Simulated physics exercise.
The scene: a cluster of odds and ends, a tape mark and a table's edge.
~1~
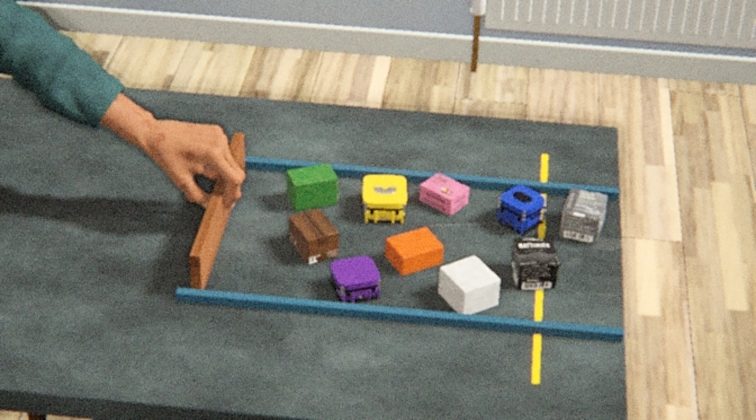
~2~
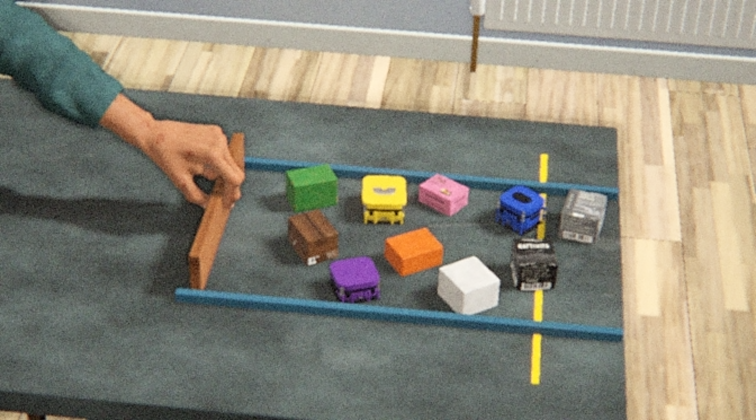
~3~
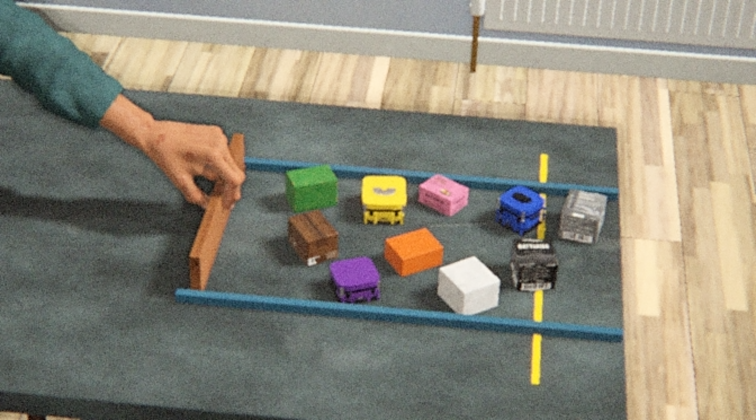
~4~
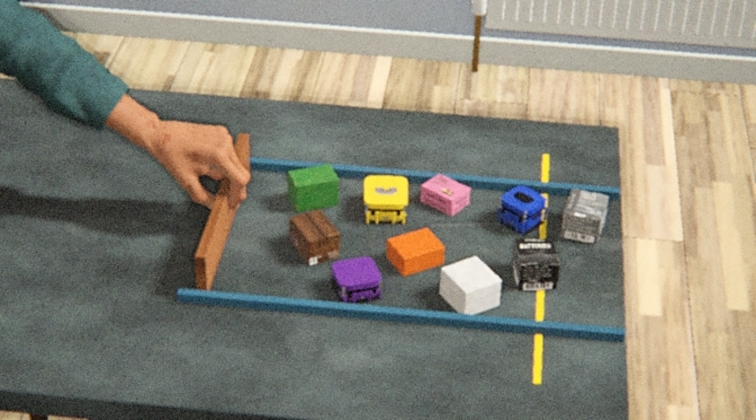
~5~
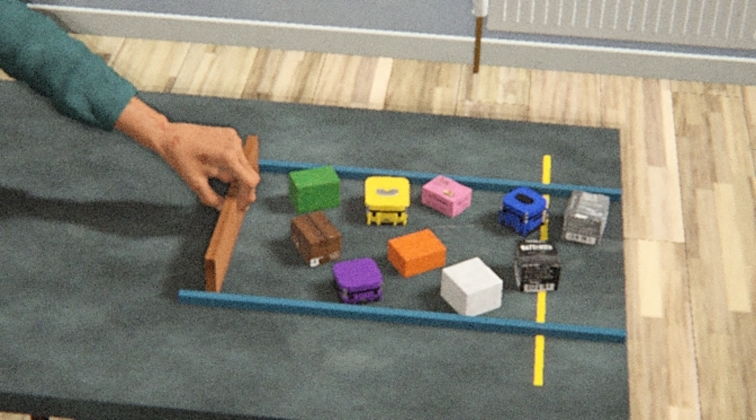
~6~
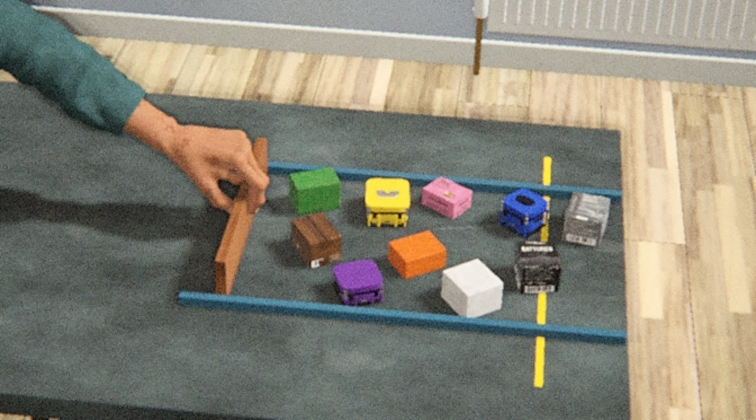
At the start, a hand holds a wooden board upright at the left of a dark table, with colourful boxes and cases spread between two blue rails. The hand stays nearly still, then slides the board a short way right toward the objects, which barely shift.
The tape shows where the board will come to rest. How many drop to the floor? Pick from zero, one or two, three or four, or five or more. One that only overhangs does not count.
Here the number that fall off is three or four.
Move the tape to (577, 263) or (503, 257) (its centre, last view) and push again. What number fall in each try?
The counts: 7 and 1.
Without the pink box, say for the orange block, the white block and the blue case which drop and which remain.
The orange block survives, the white block is kept, the blue case is lost.
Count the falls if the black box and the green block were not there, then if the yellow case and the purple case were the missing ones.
The counts: 1 and 2.
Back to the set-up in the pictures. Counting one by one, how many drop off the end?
In all, 4 of them.
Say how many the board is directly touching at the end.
The number is 3.
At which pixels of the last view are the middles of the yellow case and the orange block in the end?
The yellow case stops around (614, 228); the orange block around (603, 262).
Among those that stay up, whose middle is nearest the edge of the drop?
It is the yellow case.
Soon after, none off yet; grey box at rest near (587, 219); black box at rest near (537, 267); blue case at rest near (524, 213).
Then, none off yet; grey box moved a little near (600, 222); black box moved a little near (561, 271); blue case moved about its own width near (564, 223).
At rest, the number that fall off is three or four; fallen, pink box, blue case, black box and grey box.
